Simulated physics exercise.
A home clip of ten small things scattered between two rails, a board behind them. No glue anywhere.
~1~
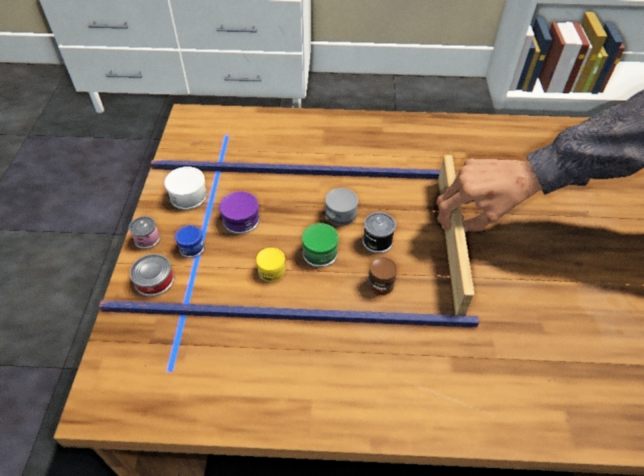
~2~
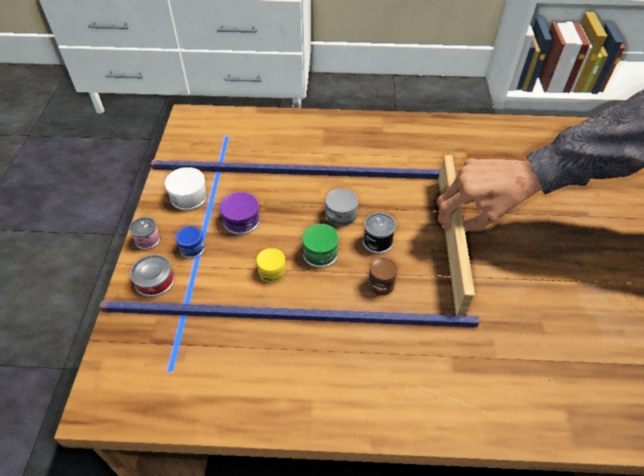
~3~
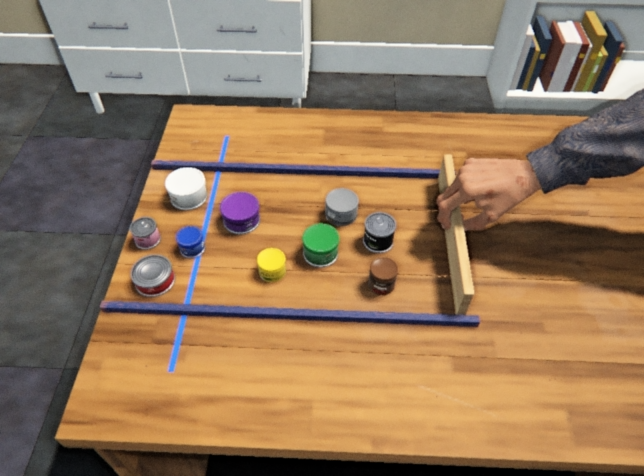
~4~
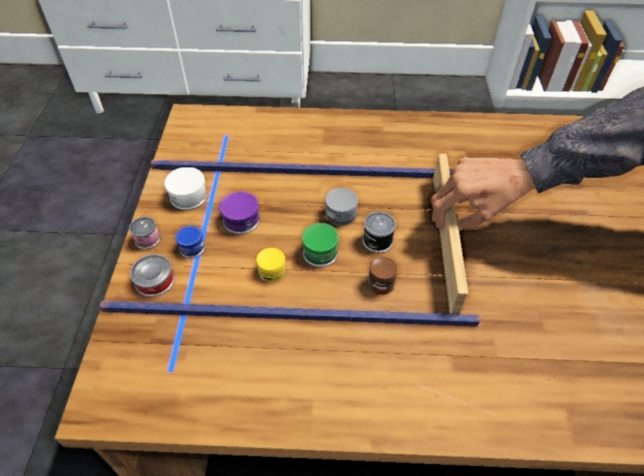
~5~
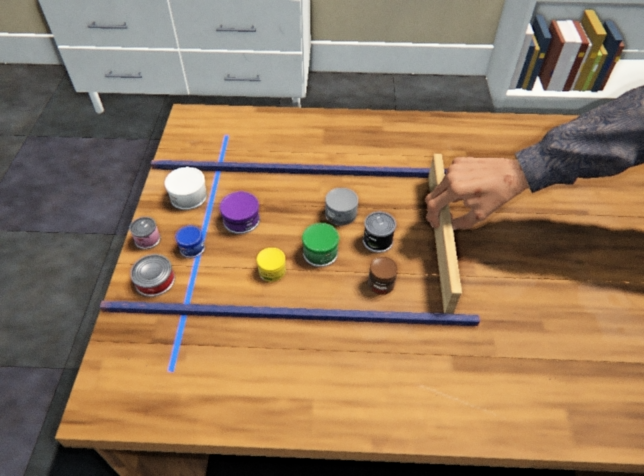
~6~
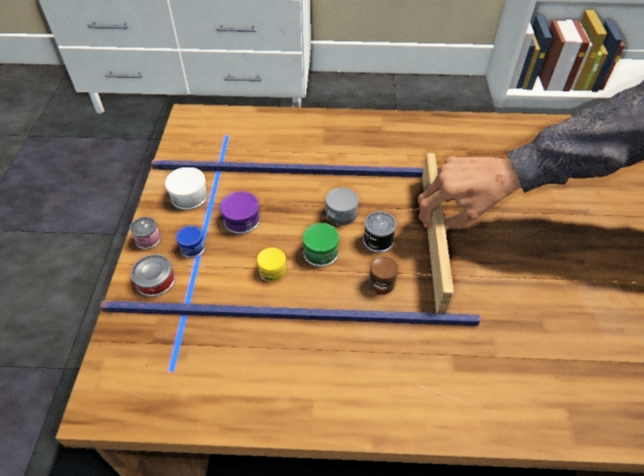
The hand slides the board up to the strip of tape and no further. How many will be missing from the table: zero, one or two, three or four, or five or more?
In the end the number that fall off is zero.
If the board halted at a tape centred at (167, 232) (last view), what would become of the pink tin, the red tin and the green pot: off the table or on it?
The pink tin comes down, the red tin falls, the green pot survives.
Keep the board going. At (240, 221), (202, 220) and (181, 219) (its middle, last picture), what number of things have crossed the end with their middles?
It would be 0, 0 and 2.
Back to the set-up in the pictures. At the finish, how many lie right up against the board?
That makes 4.
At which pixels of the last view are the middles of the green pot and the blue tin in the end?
Near (179, 249) and (156, 237).
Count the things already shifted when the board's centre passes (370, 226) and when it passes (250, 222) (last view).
The counts are 2 and 6.
A little later, none off yet; pink tin at rest near (146, 233); red tin at rest near (154, 275); white pot at rest near (187, 189).
When it is over, the number that fall off is zero.
